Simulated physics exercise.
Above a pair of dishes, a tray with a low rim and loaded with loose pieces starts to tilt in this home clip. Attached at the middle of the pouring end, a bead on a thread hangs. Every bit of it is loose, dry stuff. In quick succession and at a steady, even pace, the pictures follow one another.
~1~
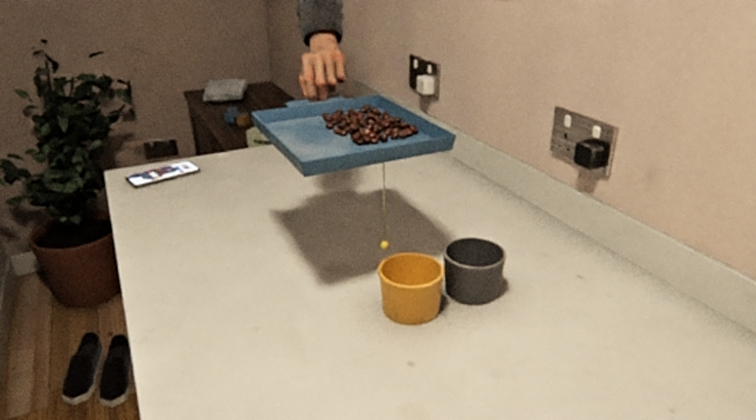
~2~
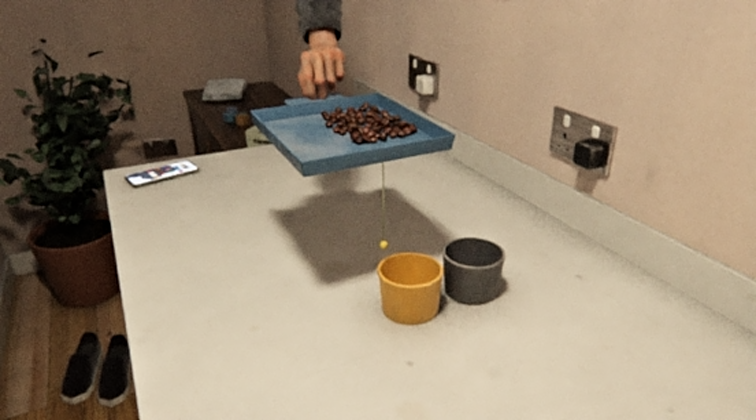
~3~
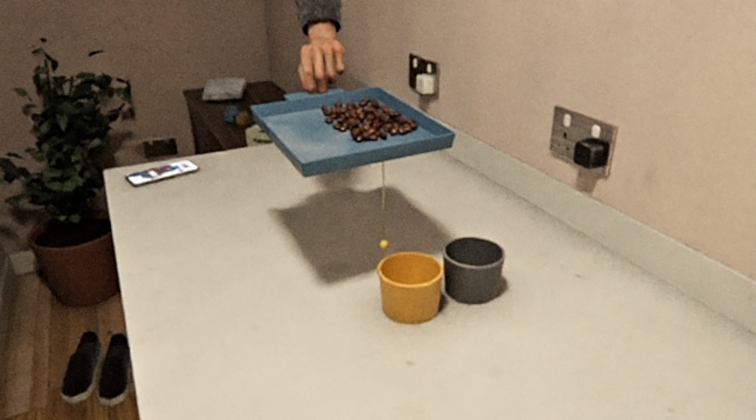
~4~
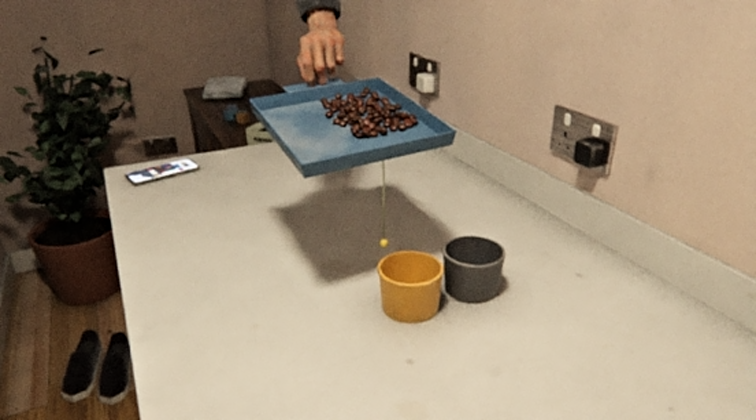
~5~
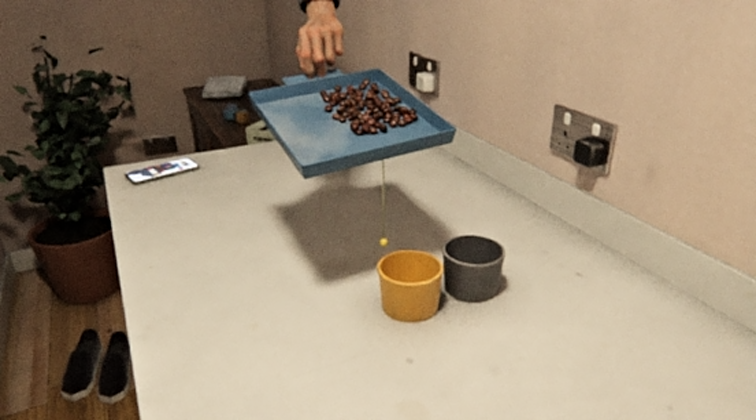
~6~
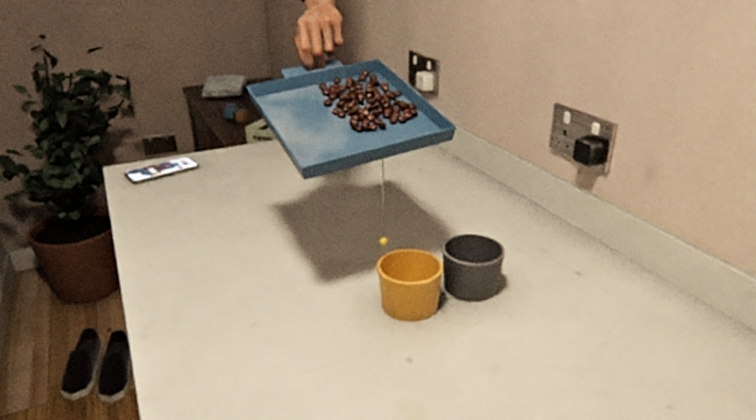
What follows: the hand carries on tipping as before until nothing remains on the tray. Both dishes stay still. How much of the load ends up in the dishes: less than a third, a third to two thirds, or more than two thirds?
Less than a third.
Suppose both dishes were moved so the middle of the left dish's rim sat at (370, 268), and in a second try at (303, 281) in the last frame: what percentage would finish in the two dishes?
Trial 1: 40 percent; trial 2: 70 percent.
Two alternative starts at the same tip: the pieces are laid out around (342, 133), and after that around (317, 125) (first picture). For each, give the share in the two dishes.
10 % and 0 %.
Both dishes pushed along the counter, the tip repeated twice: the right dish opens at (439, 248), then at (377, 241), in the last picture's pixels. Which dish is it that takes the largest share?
The one on the left side, then the one on the left side.
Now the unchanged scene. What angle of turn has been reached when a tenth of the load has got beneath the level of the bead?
It sits at roughly 75°.
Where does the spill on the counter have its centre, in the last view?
Those pieces end up centred close to (336, 322).
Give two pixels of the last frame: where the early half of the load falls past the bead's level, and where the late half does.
I'd put it at roughly (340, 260), and after that at roughly (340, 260).
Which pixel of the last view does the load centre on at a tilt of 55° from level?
Somewhere around pixel (352, 152) in the last picture.
Soon, tray tipped steeply; nearly all on the tray; a stray few in the air.
A while on, tray tipped right over; most on the tray; a small part outside both; a small part in the air.
Towards the end, tray tipped past a quarter turn; a small part in the left dish; nearly all outside both.
Finally, tray tipped past a quarter turn; a small part in the left dish; none in the right dish; nearly all outside both.
